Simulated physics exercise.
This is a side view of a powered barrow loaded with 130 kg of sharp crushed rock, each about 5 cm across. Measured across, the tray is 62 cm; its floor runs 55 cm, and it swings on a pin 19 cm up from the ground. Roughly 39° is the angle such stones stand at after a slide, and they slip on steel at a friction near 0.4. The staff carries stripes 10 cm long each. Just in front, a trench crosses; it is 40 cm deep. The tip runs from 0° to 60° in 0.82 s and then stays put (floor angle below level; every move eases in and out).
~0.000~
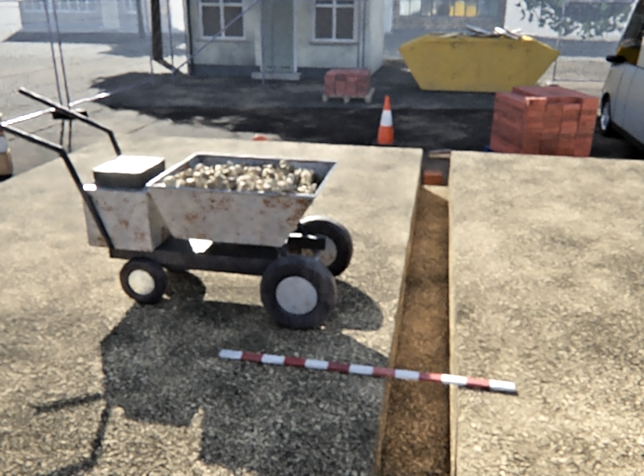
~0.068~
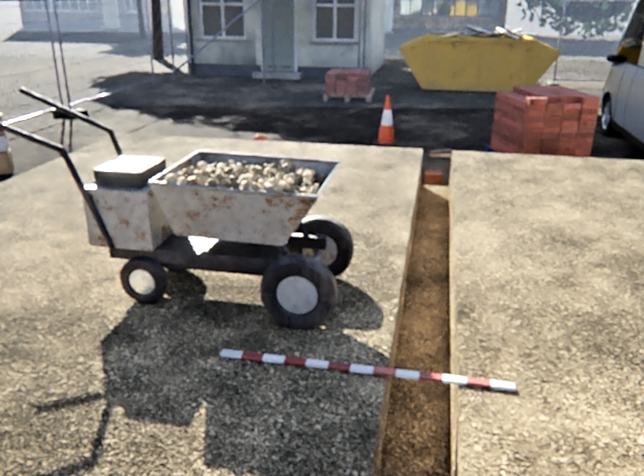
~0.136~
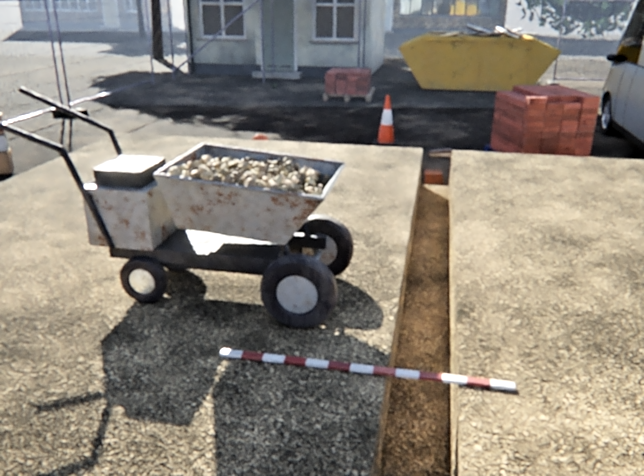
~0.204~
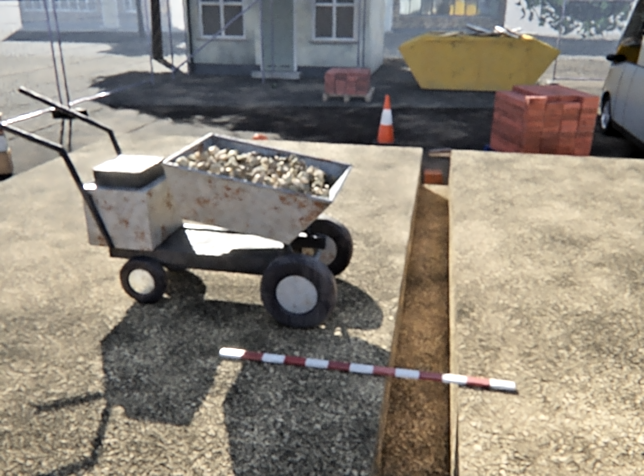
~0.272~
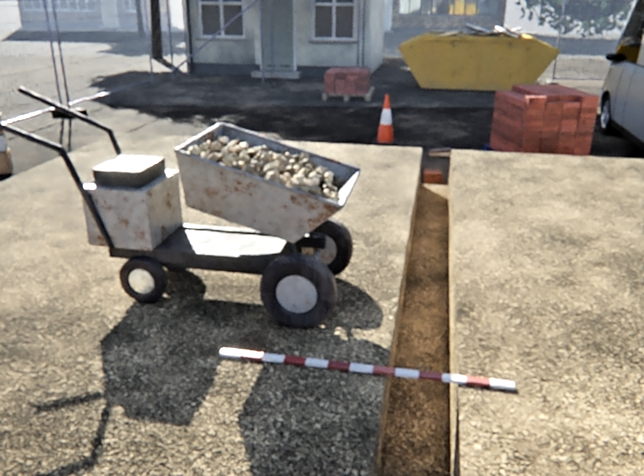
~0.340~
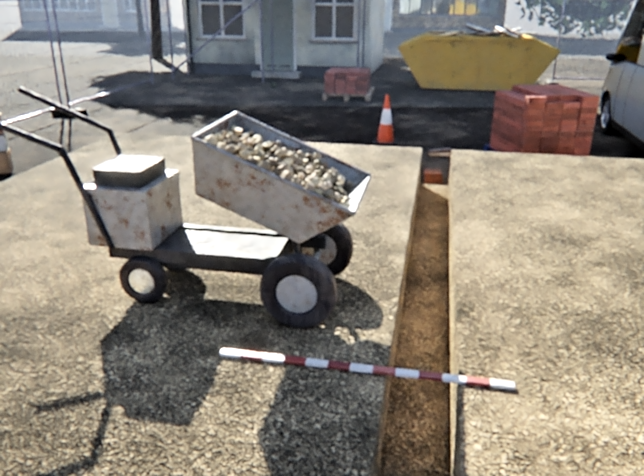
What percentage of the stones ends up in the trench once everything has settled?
About 29 per cent.
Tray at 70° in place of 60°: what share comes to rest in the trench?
With that change, near 50 per cent.
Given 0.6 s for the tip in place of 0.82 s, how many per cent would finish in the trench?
It'd be some 25 per cent.
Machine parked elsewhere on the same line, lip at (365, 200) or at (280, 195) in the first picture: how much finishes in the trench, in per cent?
First spot about 5, second spot about 35 per cent.
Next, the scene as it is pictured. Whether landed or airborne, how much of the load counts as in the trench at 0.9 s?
I'd put it near 10 per cent.
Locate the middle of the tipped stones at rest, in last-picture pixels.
Look at roughly (437, 368).
After 0.6 s the floor is at 51°; 100 % in the tray; the foremost stones are at (386, 232).
After 0.9 s the floor is at 60°; 90 % in the tray, 10 % in the trench; the foremost stones are at (454, 320).
After 1.3 s the floor is at 60°; 66 % in the tray, 23 % in the trench, 10 % past the trench; the foremost stones are at (537, 325).
After 3.2 s the floor is at 60°; 60 % in the tray, 29 % in the trench, 11 % past the trench; the foremost stones are at (592, 326).
